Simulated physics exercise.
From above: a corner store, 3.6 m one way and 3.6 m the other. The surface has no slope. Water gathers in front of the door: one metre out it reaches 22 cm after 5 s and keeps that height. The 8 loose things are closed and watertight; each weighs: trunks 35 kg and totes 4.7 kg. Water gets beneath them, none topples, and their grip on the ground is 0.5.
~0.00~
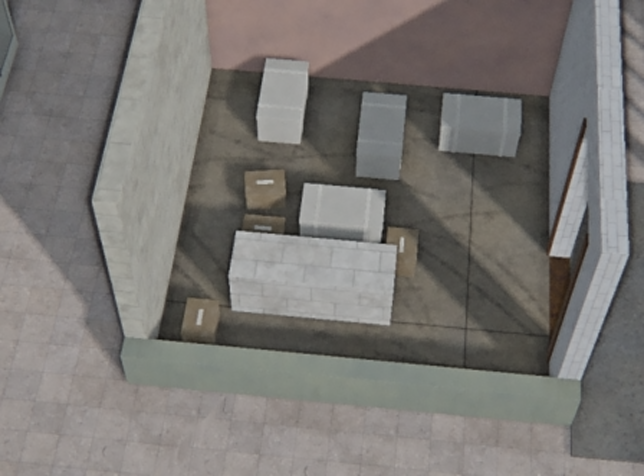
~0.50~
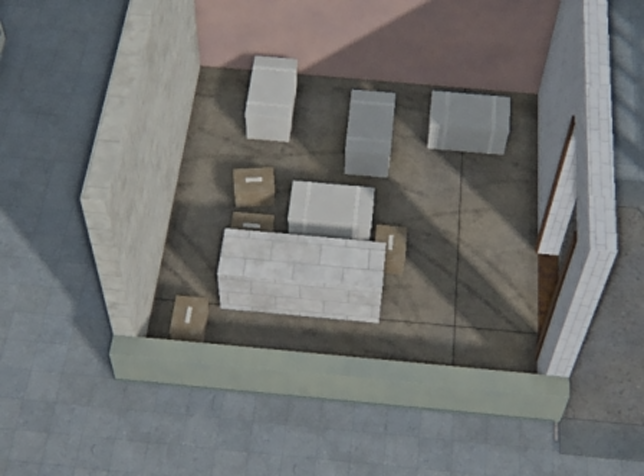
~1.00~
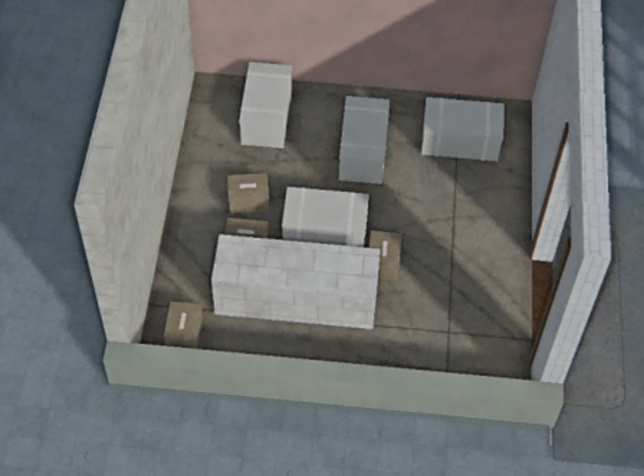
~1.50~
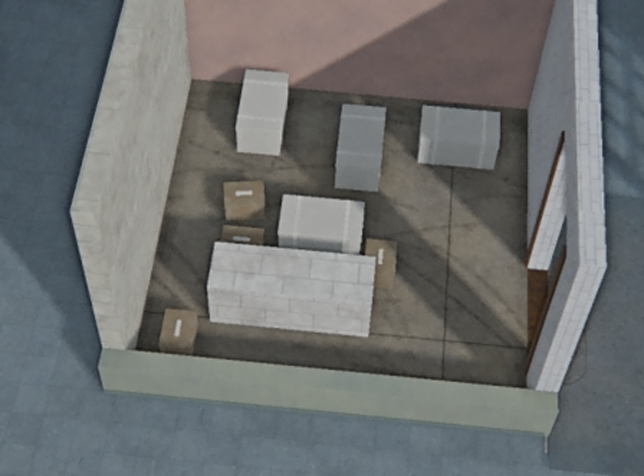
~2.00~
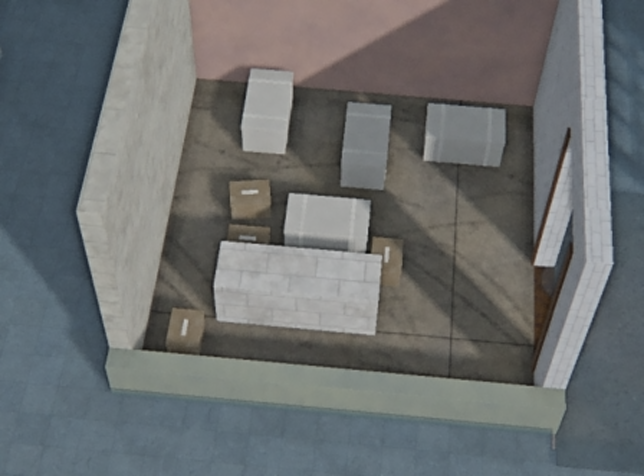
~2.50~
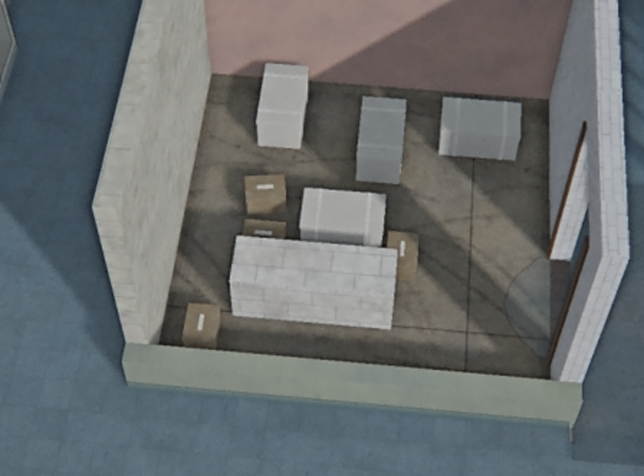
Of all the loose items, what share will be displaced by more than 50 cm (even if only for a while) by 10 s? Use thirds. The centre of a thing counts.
Share: One to two thirds.
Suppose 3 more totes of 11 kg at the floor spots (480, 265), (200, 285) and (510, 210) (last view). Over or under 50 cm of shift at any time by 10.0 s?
In turn: Past it, more, under.
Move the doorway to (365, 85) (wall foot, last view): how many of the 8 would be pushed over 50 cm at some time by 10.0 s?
Then 5.
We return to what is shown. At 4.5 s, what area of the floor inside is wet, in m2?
About 4.5 m2.
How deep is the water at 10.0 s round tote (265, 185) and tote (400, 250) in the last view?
About 14 and 10 cm.
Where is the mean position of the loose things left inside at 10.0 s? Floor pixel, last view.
At about (324, 167).
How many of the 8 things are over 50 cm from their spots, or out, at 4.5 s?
By then 0.
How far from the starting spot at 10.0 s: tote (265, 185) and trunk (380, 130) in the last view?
In that order: 140 cm, 0 cm.
After 3.5 s 0 of 8 are over 50 cm from their spots; 0 afloat.
After 4.5 s 0 of 8 are over 50 cm from their spots; 0 afloat.
After 7.0 s 0 of 8 are over 50 cm from their spots; 2 afloat.
After 10.0 s 3 of 8 are over 50 cm from their spots, and 3 have been at some point; 5 afloat.
